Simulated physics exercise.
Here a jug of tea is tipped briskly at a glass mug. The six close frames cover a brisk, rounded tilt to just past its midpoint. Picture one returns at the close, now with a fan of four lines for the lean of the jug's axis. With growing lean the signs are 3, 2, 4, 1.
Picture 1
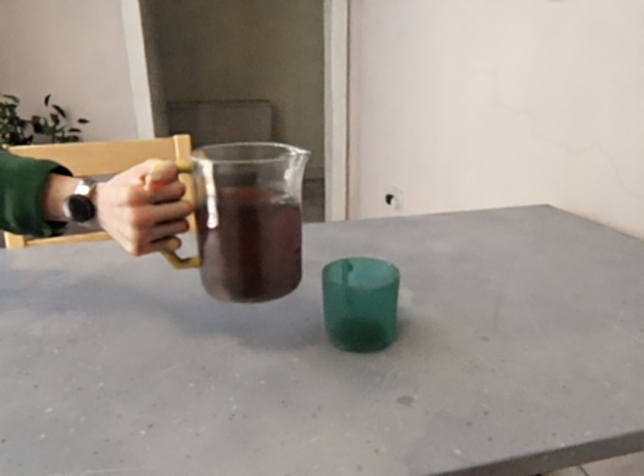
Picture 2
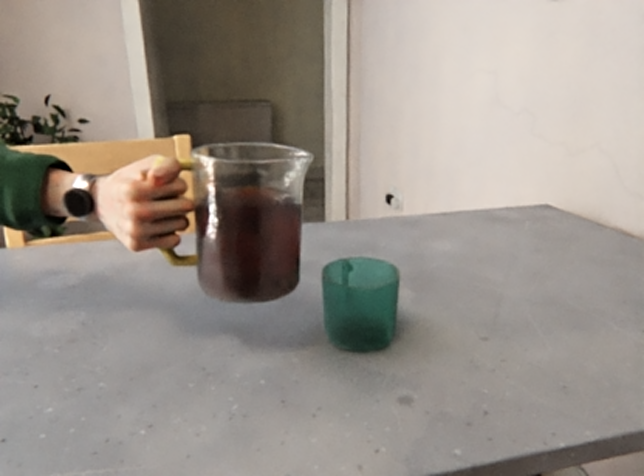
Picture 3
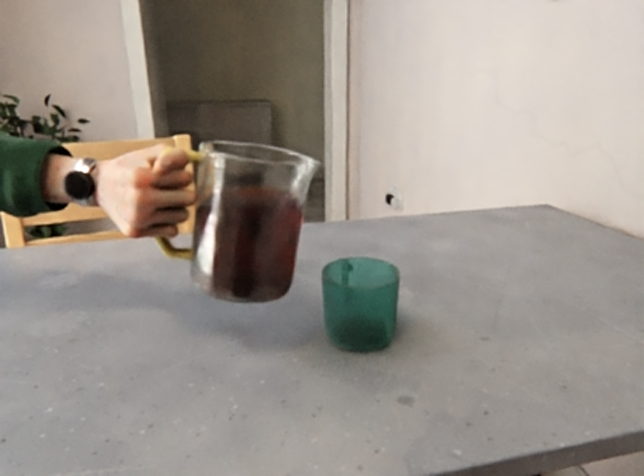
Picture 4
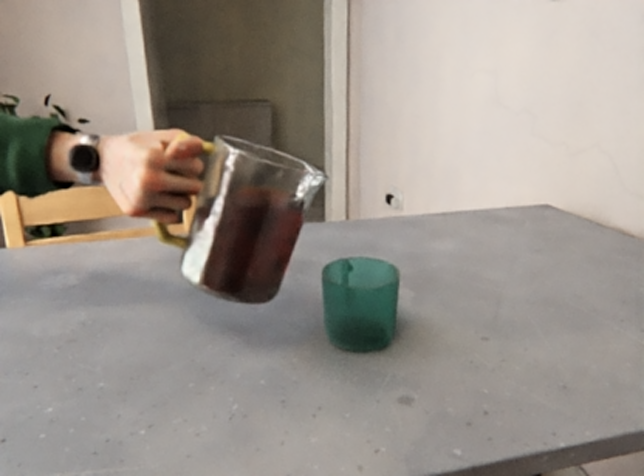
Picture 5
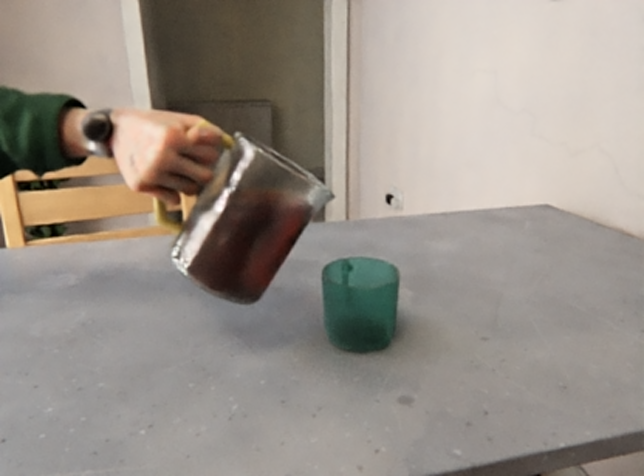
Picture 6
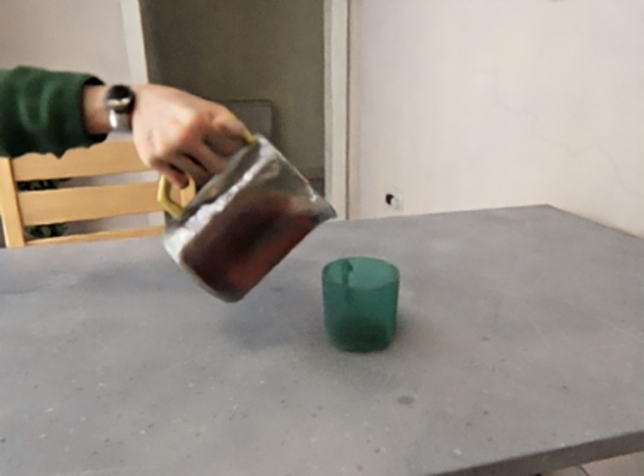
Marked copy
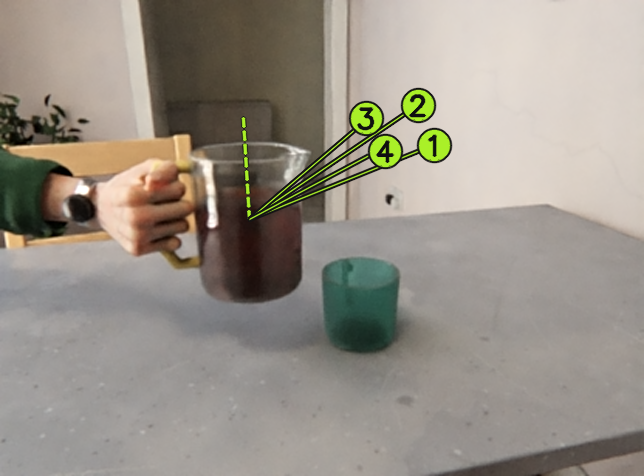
At a grey table, a hand briskly tilts a glass jug of tea toward a green cup.
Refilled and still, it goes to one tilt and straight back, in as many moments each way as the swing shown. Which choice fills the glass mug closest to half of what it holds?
Best: 4.
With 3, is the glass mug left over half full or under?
Under half.
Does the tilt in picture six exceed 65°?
No.
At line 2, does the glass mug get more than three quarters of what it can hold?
No, less.
On the marked copy, 1 at (418, 151); 2 at (404, 114); 3 at (353, 130); 4 at (368, 156).
Choosing 1, the glass mug ends with about 65 % of what it can hold; 4 % of the tea is spilt.
Choosing 2, the glass mug ends with about 30 % of what it can hold.
Choosing 3, the glass mug ends with about 16 % of what it can hold.
Choosing 4, the glass mug ends with about 48 % of what it can hold.
